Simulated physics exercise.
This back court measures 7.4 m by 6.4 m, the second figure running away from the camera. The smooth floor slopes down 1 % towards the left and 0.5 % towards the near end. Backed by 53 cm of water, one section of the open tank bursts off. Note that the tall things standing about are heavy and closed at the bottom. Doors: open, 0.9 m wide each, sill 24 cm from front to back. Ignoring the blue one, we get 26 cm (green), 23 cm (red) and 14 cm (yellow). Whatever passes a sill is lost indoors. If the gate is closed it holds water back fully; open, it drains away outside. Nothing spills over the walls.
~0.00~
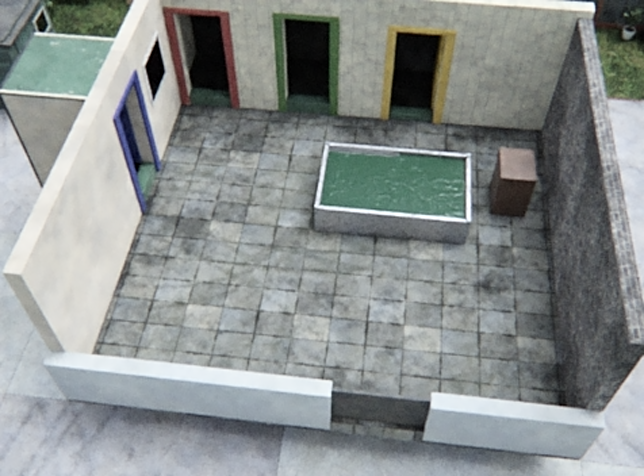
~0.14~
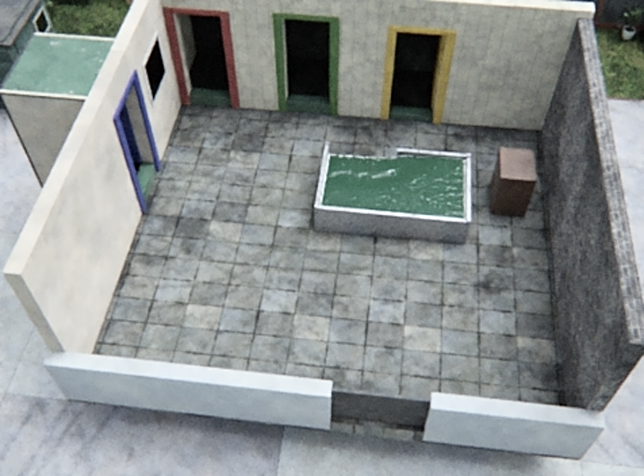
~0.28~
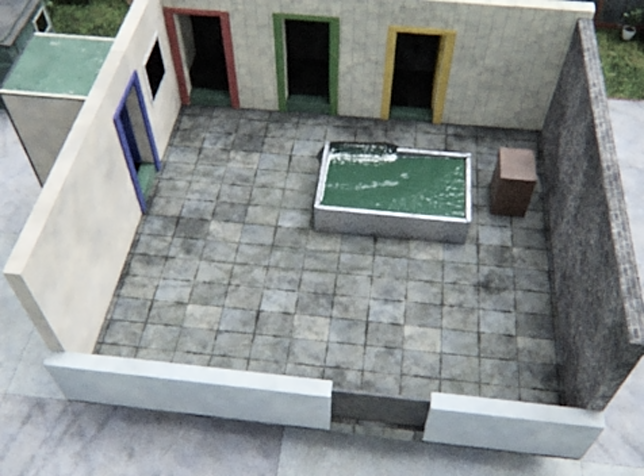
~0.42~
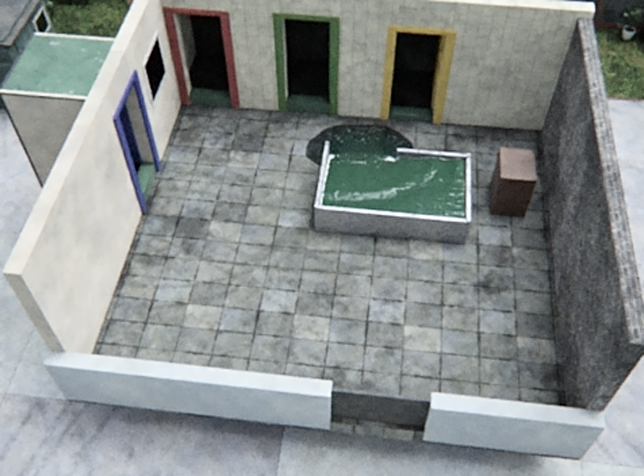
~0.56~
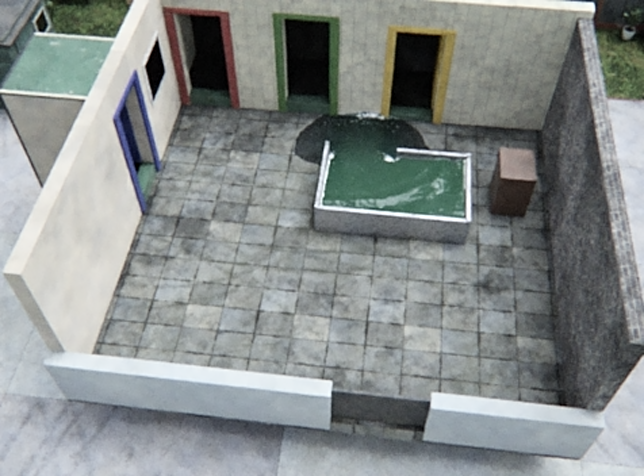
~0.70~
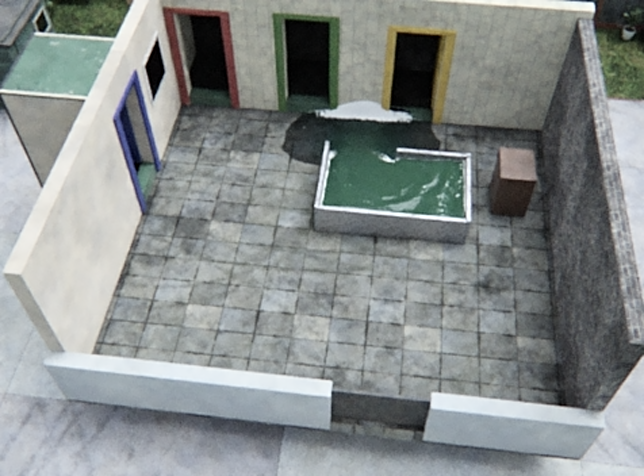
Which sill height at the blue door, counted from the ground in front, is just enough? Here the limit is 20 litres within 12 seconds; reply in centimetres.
A height of roughly 6 cm is just enough.
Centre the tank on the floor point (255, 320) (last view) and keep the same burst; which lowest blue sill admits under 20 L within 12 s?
Minimum: Approx. 11.5 cm.
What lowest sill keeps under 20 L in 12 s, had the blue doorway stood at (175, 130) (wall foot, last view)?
Minimum: Close to 19 cm.
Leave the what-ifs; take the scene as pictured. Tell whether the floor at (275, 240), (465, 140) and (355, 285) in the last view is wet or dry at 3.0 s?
First bone-dry, second wet through, third bone-dry.
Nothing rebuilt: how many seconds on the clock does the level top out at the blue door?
Peak time: Around 3.6 s.
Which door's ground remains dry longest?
Final door: Blue.
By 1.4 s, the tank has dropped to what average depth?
Mean depth: Approx. 35 cm.
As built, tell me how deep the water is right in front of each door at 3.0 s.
At the green door the depth is 18 cm, at red 13 cm, at blue 8 cm and at yellow 18 cm.
After 1.4 s water covers 10 % of the floor, deepest (38 cm) near (361, 126); it has not reached the blue door.
After 3.0 s water covers 30 % of the floor, deepest (28 cm) near (190, 107); 8 cm at the blue door, 0 litres in over its 25 cm sill.
After 12.0 s water covers 90 % of the floor, deepest (10 cm) near (83, 379); 5 cm at the blue door, 0 litres in over its 25 cm sill.
At the blue door as built, the water arrived by 2.7 s and peaked near 11 cm at 3.6 s.
Run again over the same 12 s with other heights there, 28 litres in over 5.5 cm, 14 litres over 7 cm. The limit of 20 litres is kept from about 6 cm up.
